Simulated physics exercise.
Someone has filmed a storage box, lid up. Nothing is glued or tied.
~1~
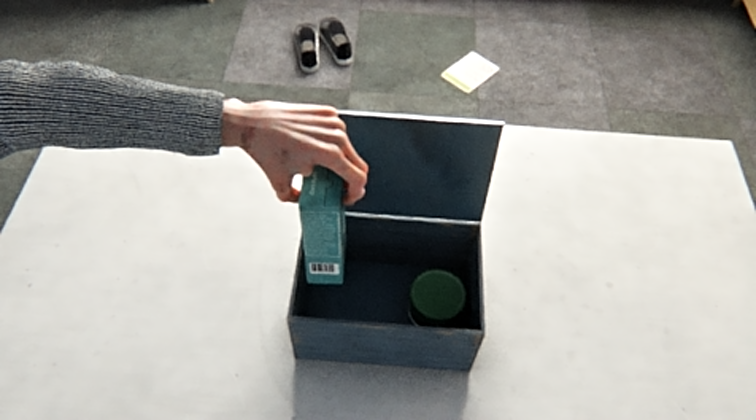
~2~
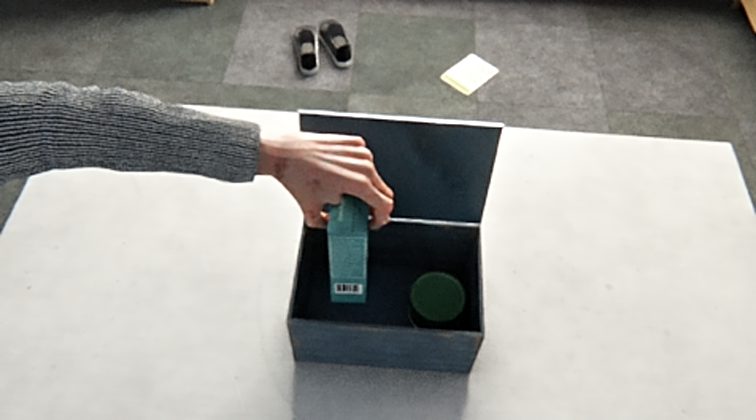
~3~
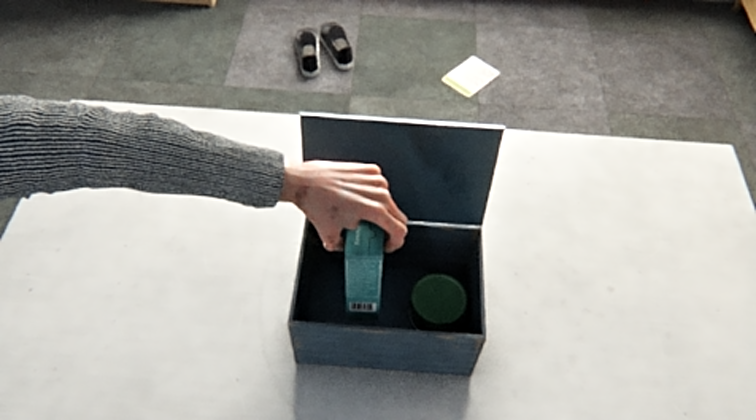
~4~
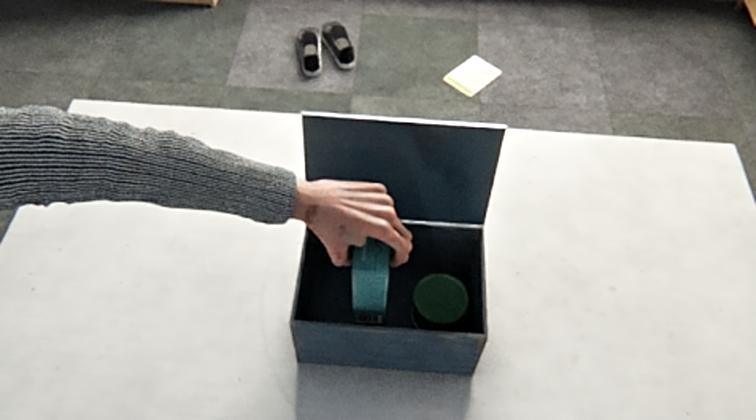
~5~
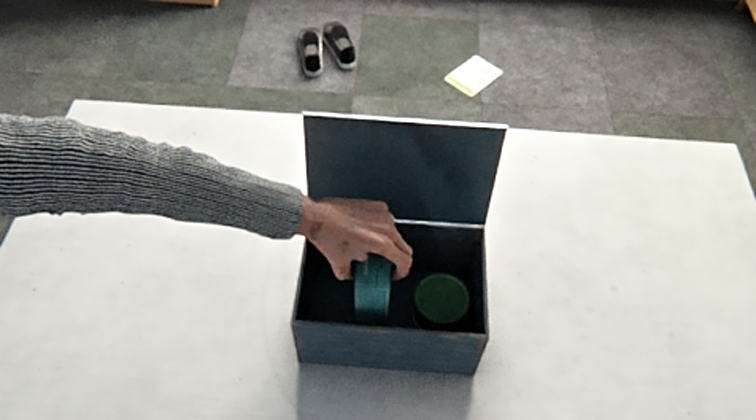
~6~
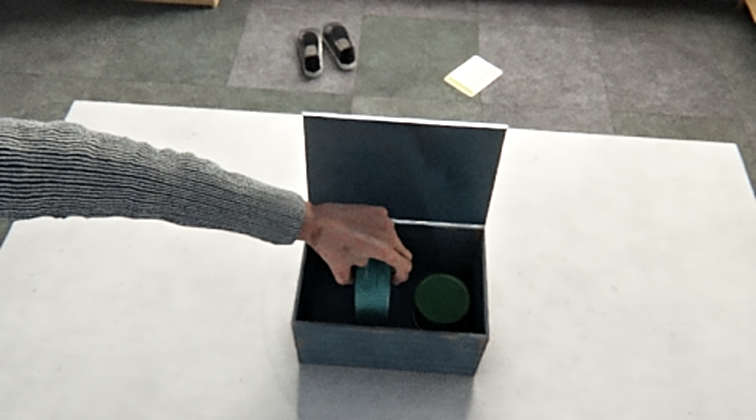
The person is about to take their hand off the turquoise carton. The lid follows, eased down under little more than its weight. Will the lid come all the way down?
The lid stays ajar.
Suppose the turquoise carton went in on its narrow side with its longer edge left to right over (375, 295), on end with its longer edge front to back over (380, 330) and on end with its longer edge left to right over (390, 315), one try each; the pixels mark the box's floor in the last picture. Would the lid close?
First, it closes; second, it stays ajar; third, it is held up.
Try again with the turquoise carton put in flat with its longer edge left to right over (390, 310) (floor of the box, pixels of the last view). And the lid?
Then it shuts flat.
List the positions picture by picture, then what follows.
The first picture shows still above its spot; turquoise carton (325, 227); green tub (436, 302).
The second picture shows still above its spot; turquoise carton (350, 250); green tub (436, 304).
The third picture shows still above its spot; turquoise carton (365, 270); green tub (437, 306).
The fourth picture shows still above its spot; turquoise carton (370, 283); green tub (439, 306).
The fifth picture shows still above its spot; turquoise carton (372, 295); green tub (440, 306).
The sixth picture shows in place under the hand; turquoise carton (372, 299); green tub (441, 306).
Then, 1.00 s after the last picture, lid starting down.
Then, 1.40 s after the last picture, lid 70° above the rim.
Then, 1.60 s after the last picture, lid 54° above the rim.
Then, 1.80 s after the last picture, lid 35° above the rim.
At rest, lid 30° above the rim; both in place. Seen from the same camera at the end, turquoise carton near (373, 300).
